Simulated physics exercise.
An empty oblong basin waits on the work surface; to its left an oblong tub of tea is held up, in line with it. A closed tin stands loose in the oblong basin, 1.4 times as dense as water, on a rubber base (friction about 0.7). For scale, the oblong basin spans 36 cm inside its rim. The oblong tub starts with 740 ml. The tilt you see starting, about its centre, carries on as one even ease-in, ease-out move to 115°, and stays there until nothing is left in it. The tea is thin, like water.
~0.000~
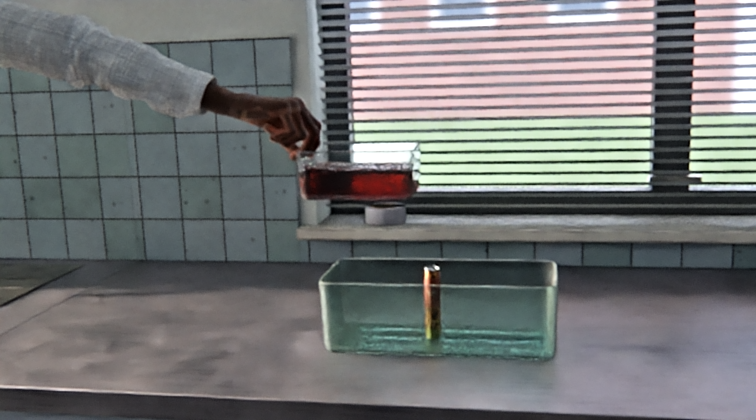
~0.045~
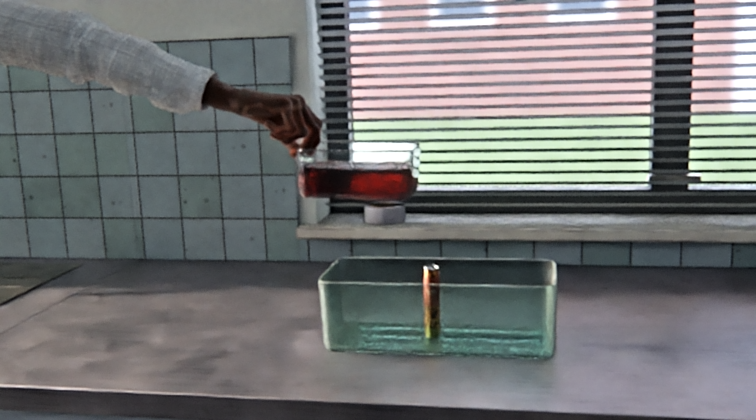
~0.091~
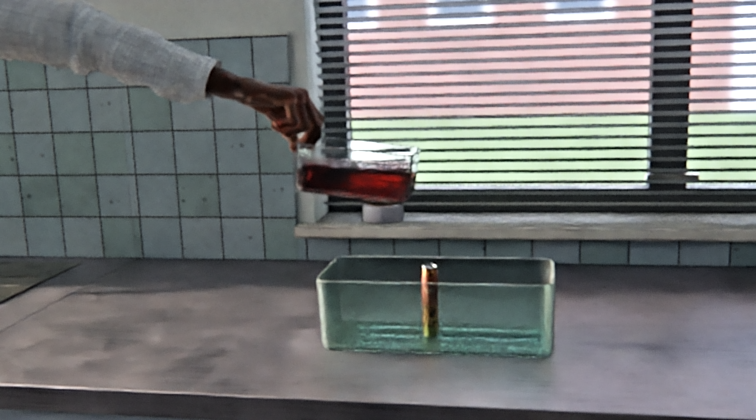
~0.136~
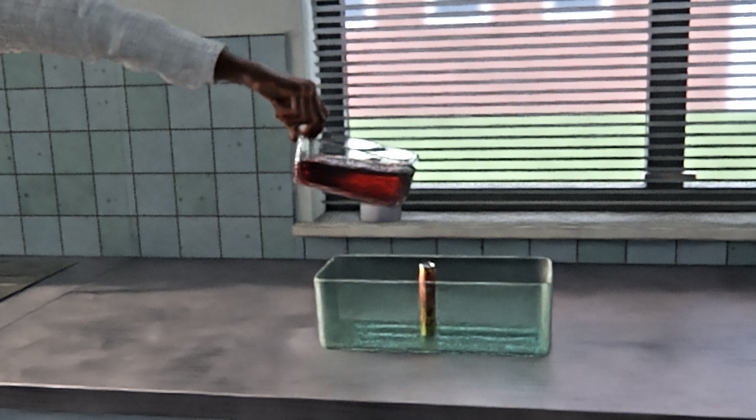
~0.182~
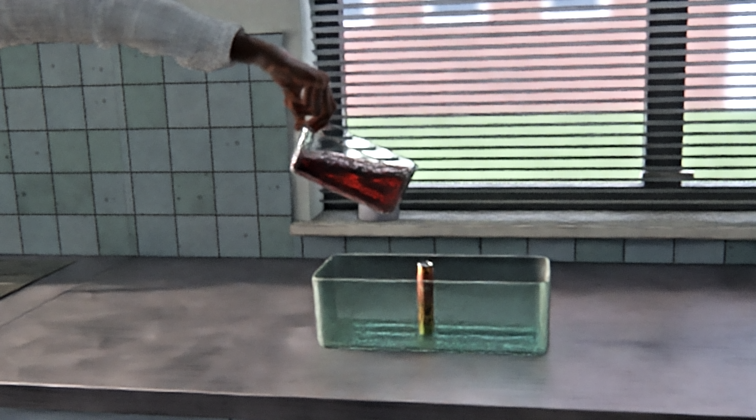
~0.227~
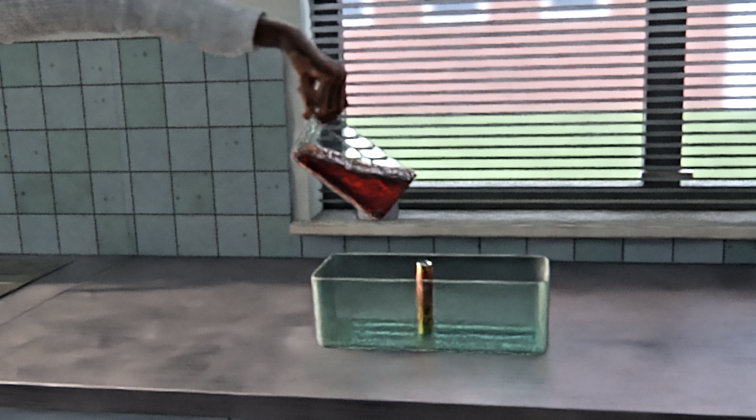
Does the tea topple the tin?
The tin stays up.
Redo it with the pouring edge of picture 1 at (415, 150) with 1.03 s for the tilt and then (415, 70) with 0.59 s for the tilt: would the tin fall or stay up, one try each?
First it stays up; then it remains upright.
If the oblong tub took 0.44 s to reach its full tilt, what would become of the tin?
The tin stays up.
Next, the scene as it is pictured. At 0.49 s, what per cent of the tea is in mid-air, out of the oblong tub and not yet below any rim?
Near 44 in a hundred.
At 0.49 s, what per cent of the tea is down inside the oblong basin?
Some 46 per cent.
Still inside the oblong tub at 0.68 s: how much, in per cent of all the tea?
Near 2 in a hundred.
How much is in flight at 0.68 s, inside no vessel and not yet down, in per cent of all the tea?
About 8 per cent.
Then, 0.49 s in, the tilt is 106° and 10 per cent is still to pour; the tin stands where it began.
Then, 0.68 s in, the tilt is 115° and 2 per cent is still to pour; the tin stands where it began.
Then, 0.87 s in, the tilt is 115° and 0 per cent is still to pour; the tin stands where it began.
Then, 1.09 s in, the tilt is 115° and 0 per cent is still to pour; the tin stands where it began.
Finally, the tin stands where it began.
